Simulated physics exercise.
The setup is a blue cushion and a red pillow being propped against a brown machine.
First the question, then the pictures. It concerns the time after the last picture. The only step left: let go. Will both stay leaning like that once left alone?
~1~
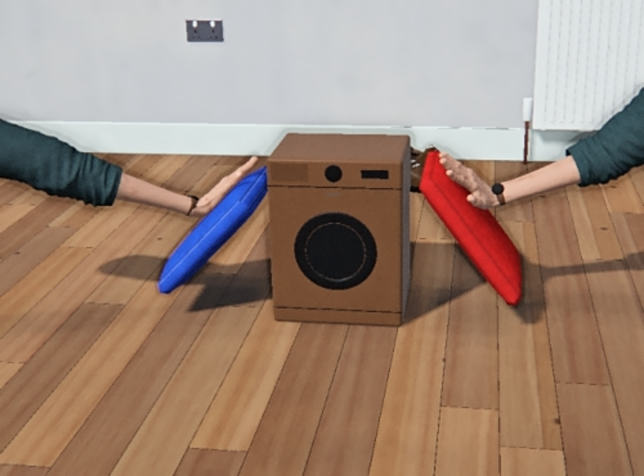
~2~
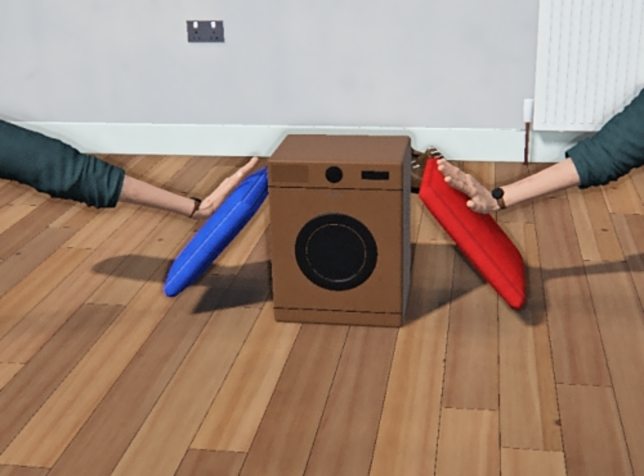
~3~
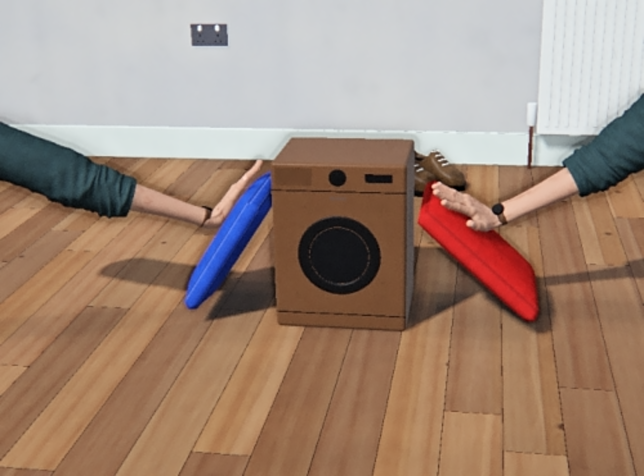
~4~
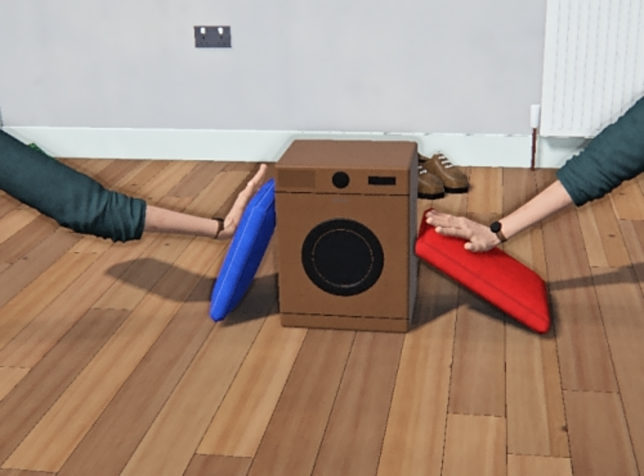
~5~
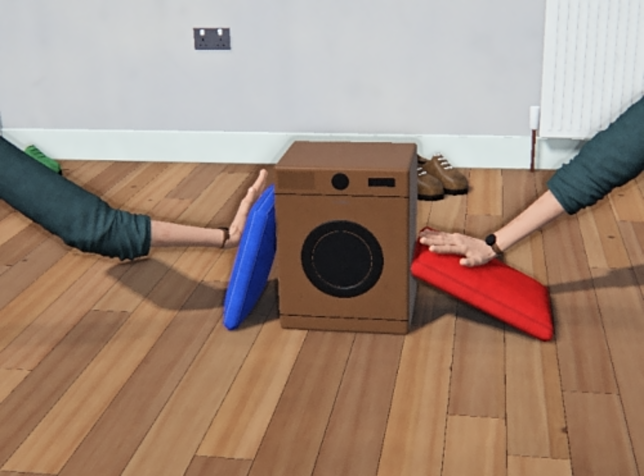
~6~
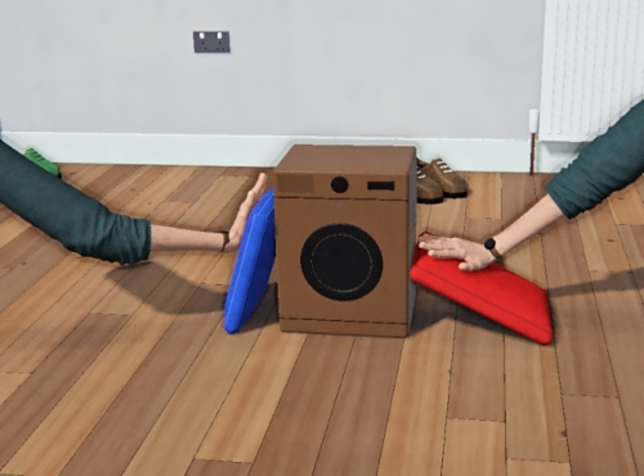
The blue cushion stays leaning; the red pillow slides down.
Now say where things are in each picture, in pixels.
In the first picture, cushion foot (164, 290), head (244, 207); pillow foot (514, 301), head (426, 184).
In the second picture, cushion foot (170, 293); pillow foot (518, 305).
In the third picture, cushion foot (191, 305); pillow foot (532, 317).
In the fourth picture, cushion foot (217, 318); pillow foot (545, 329).
In the fifth picture, cushion foot (231, 327); pillow foot (548, 336).
In the sixth picture, cushion foot (231, 330), head (262, 218), almost upright; pillow foot (548, 340), head (414, 273), at a low slant.
Then, 0.22 s on from there, cushion propped as before near (259, 254); pillow slipping down near (487, 299).
Then, 0.32 s on from there, cushion propped as before near (259, 254); pillow flat on the floor near (487, 307).
Then, 0.68 s on from there, cushion propped as before near (259, 254); pillow flat on the floor near (487, 309).
In the end, cushion propped as before near (259, 254); pillow flat on the floor near (487, 309). The blue cushion keeps leaning and the red pillow slumps to the floor.
